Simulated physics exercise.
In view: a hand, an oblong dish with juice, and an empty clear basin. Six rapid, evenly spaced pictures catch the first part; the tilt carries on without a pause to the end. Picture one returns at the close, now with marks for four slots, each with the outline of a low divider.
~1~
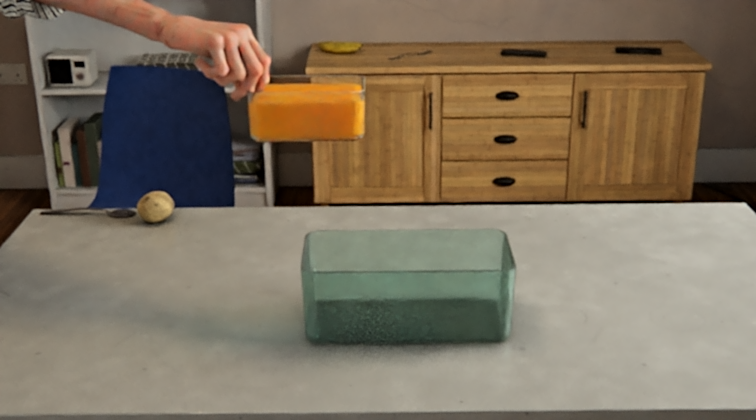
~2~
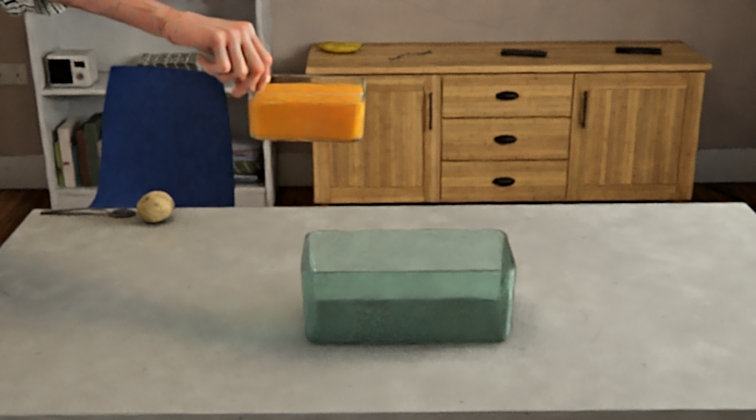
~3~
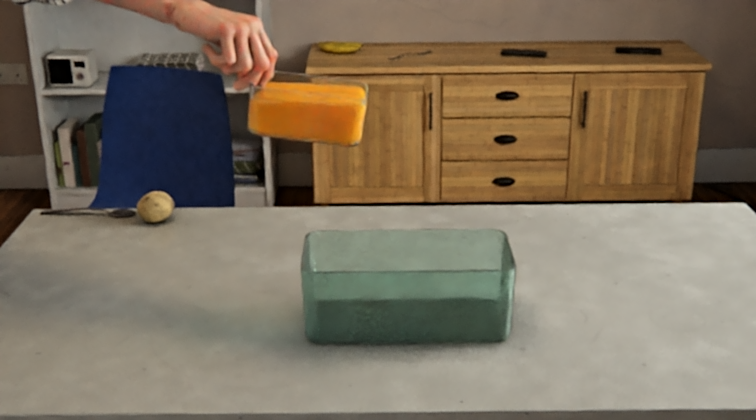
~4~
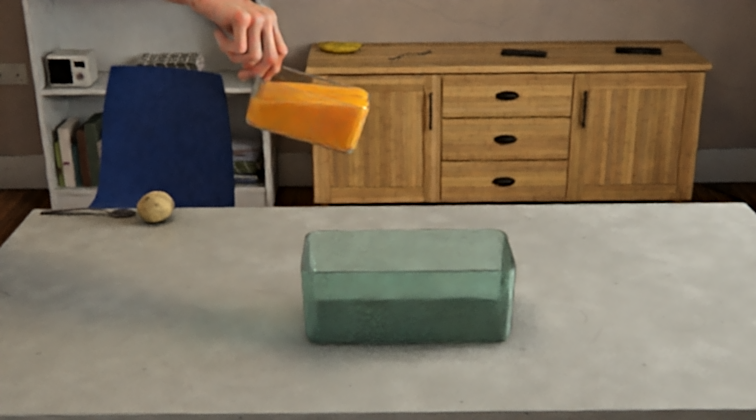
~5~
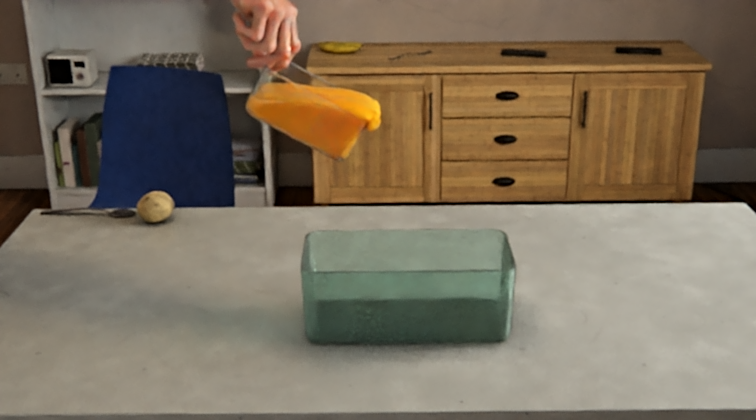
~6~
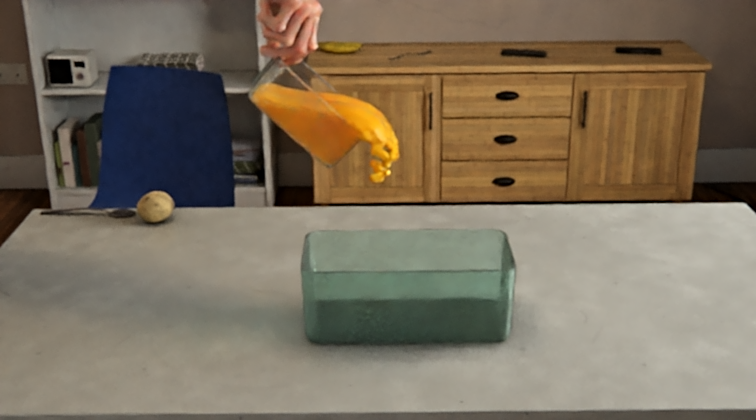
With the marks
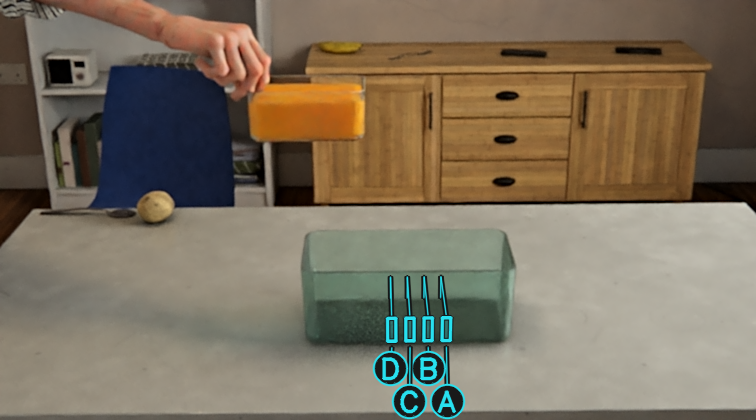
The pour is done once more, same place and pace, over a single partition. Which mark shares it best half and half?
B is best.
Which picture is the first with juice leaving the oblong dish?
In picture 4.
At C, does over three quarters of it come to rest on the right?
No, it does not.
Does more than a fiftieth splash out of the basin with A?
Yes, it does.
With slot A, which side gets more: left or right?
The left one.
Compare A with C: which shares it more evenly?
Slot C.
On the marked copy, A at (446, 346); B at (428, 347); C at (410, 347); D at (391, 347).
With A, about 69 % ends left of the wall and 21 % right of it; 9 % is lost outside.
With B, about 45 % ends left of the wall and 46 % right of it; 9 % is lost outside.
With C, about 30 % ends left of the wall and 61 % right of it; 9 % is lost outside.
With D, about 23 % ends left of the wall and 68 % right of it; 9 % is lost outside.
